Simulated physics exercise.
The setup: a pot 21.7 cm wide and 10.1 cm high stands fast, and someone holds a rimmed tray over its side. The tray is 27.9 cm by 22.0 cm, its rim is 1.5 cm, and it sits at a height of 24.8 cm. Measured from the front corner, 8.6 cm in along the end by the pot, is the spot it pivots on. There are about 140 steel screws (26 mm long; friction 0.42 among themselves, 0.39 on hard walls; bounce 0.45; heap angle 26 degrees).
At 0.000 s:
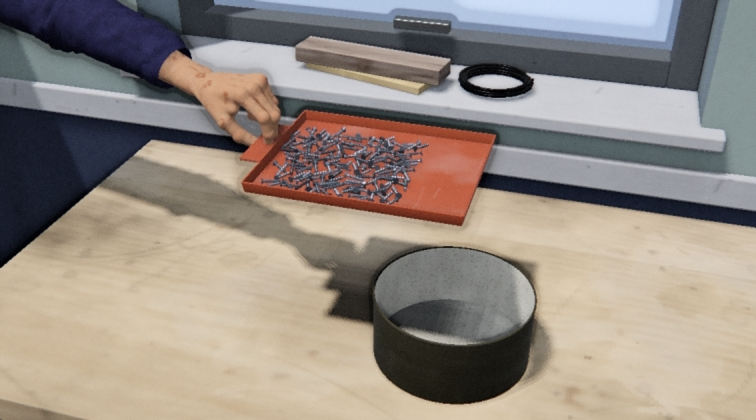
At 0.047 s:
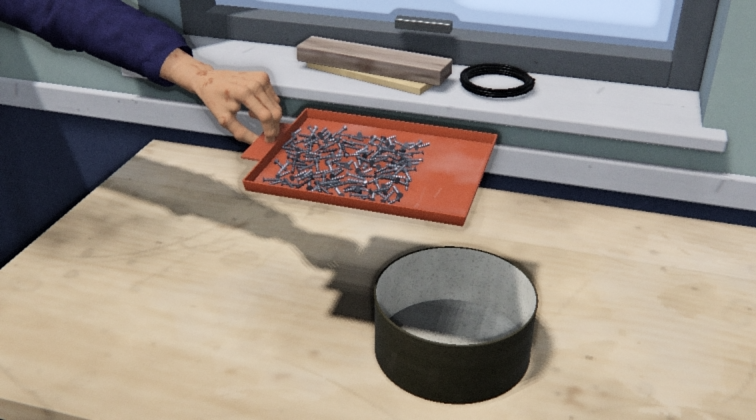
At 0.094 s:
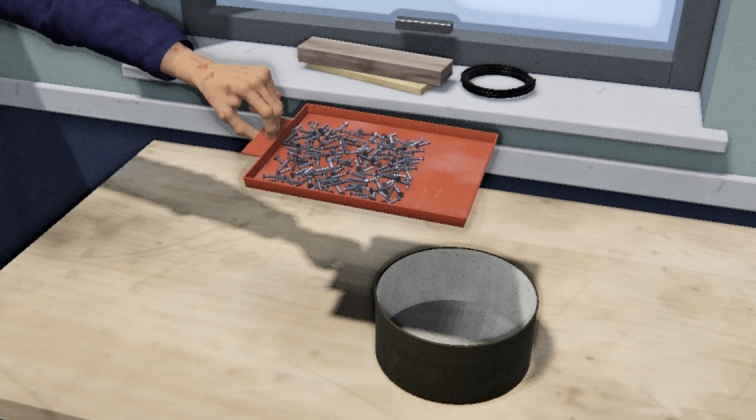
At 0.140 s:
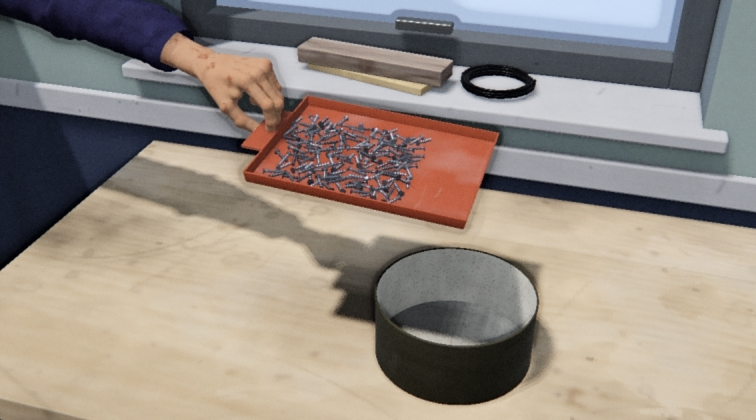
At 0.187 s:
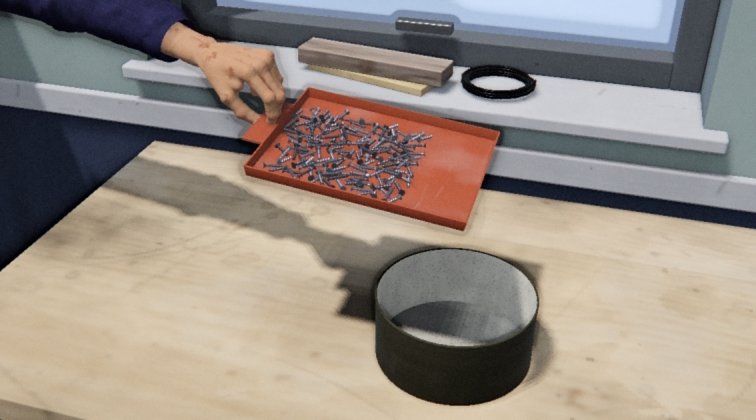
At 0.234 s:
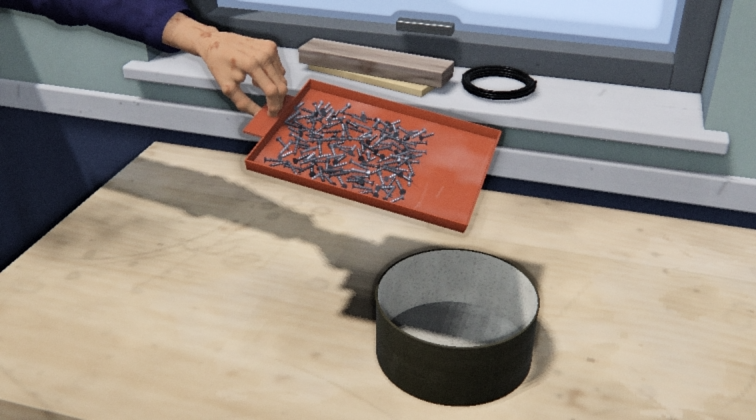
A hand slightly tilts a red tray of screws toward its right front corner.
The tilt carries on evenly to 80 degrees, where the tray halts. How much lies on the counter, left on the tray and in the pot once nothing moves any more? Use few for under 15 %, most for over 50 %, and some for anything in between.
Counter: Few, tray: Few, pot: Most.
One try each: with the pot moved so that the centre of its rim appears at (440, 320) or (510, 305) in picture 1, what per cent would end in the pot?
Close to 95 in a hundred, then close to 90 in a hundred.
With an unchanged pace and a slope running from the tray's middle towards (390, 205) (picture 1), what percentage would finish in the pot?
Some 75 per cent.
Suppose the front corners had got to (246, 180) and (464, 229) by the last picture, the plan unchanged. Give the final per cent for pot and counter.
Pot 60 % / counter 35 %.
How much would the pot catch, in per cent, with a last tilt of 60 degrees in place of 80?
Around 65 in a hundred.
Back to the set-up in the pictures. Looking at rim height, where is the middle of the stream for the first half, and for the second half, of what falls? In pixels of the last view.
Early: About (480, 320); late: About (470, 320).
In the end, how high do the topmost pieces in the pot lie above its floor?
Measured height: Approx. 2.0 cm.
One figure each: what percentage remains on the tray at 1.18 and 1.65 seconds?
In order, 60 and 15.
Then, at 0.80 s, tilt 43 degrees; the tray holds 100 %, the pot 0 %.
Then, at 1.18 s, tilt 65 degrees; the tray holds 60 %, the pot 20 %.
After 1.65 s, tilt 80 degrees; the tray holds 15 %, the pot 75 %.
At rest (2.7 s), counter 5 %, tray 5 %, pot 85 %.
